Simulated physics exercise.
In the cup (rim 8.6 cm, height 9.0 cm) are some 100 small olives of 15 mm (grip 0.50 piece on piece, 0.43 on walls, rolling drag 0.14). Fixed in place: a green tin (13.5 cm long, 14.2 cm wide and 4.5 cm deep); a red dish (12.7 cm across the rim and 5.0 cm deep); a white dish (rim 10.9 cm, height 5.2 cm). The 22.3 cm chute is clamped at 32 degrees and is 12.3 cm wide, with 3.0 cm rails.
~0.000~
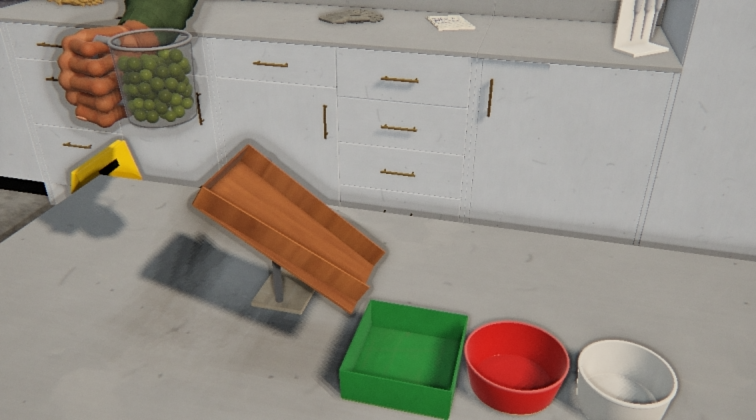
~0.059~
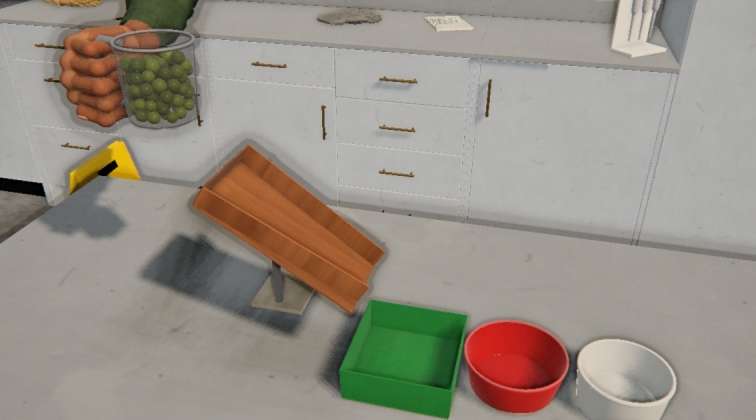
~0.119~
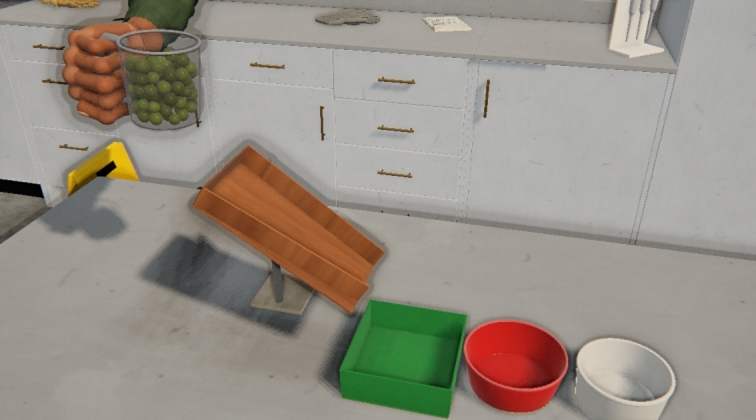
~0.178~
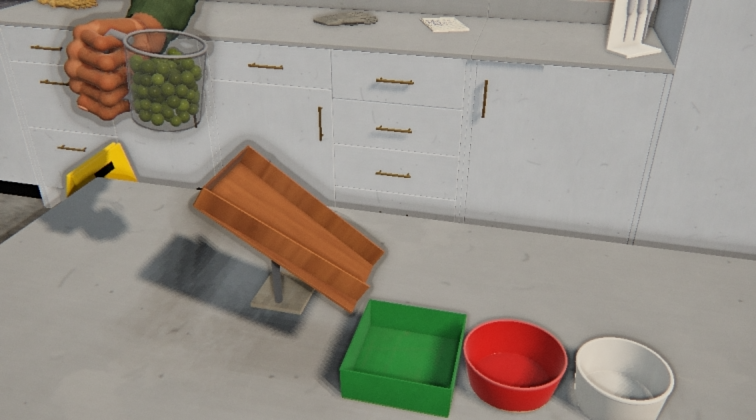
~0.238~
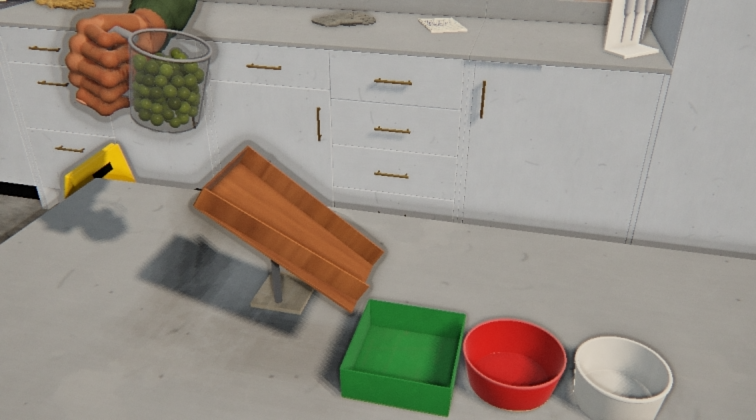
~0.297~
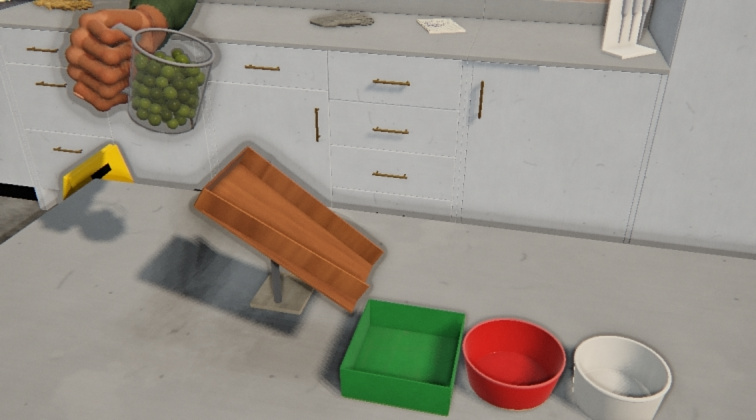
A clear cup of small green olives, beside a large orange-brown hand, shifts slightly right and gradually tilts to the right above a still, sloping wooden chute, with a green tin, a red dish and a white dish on the counter.
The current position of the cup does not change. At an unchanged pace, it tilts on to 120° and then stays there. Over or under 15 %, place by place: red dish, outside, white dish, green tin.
Red dish: Under, outside: Over, white dish: Under, green tin: Over.
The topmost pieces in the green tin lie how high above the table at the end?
Roughly 3.0 cm.
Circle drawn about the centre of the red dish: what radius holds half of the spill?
Roughly 54 cm.
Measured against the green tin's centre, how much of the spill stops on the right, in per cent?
Near 0 in a hundred.
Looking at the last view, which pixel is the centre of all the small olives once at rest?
It sits close to (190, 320) in the last picture.
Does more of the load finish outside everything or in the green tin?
The larger share is outside everything.
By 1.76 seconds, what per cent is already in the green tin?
5 %.
After 0.73 s, tilt 54 degrees; cup 100 %; middle of all pieces near (164, 87).
After 1.10 s, tilt 84 degrees; cup 100 %; middle of all pieces near (164, 87).
After 1.44 s, tilt 111 degrees; slope 20 %, cup 80 %; middle of all pieces near (181, 105).
Then, at 1.76 s, tilt 120 degrees; outside 15 %, green tin 5 %, slope 60 %, cup 10 %, in the air 15 %; middle of all pieces near (231, 229).
In the end, at 3.1 s, outside 65 %, green tin 35 %, slope 0 %, white dish 0 %, red dish 0 %, cup 0 %.
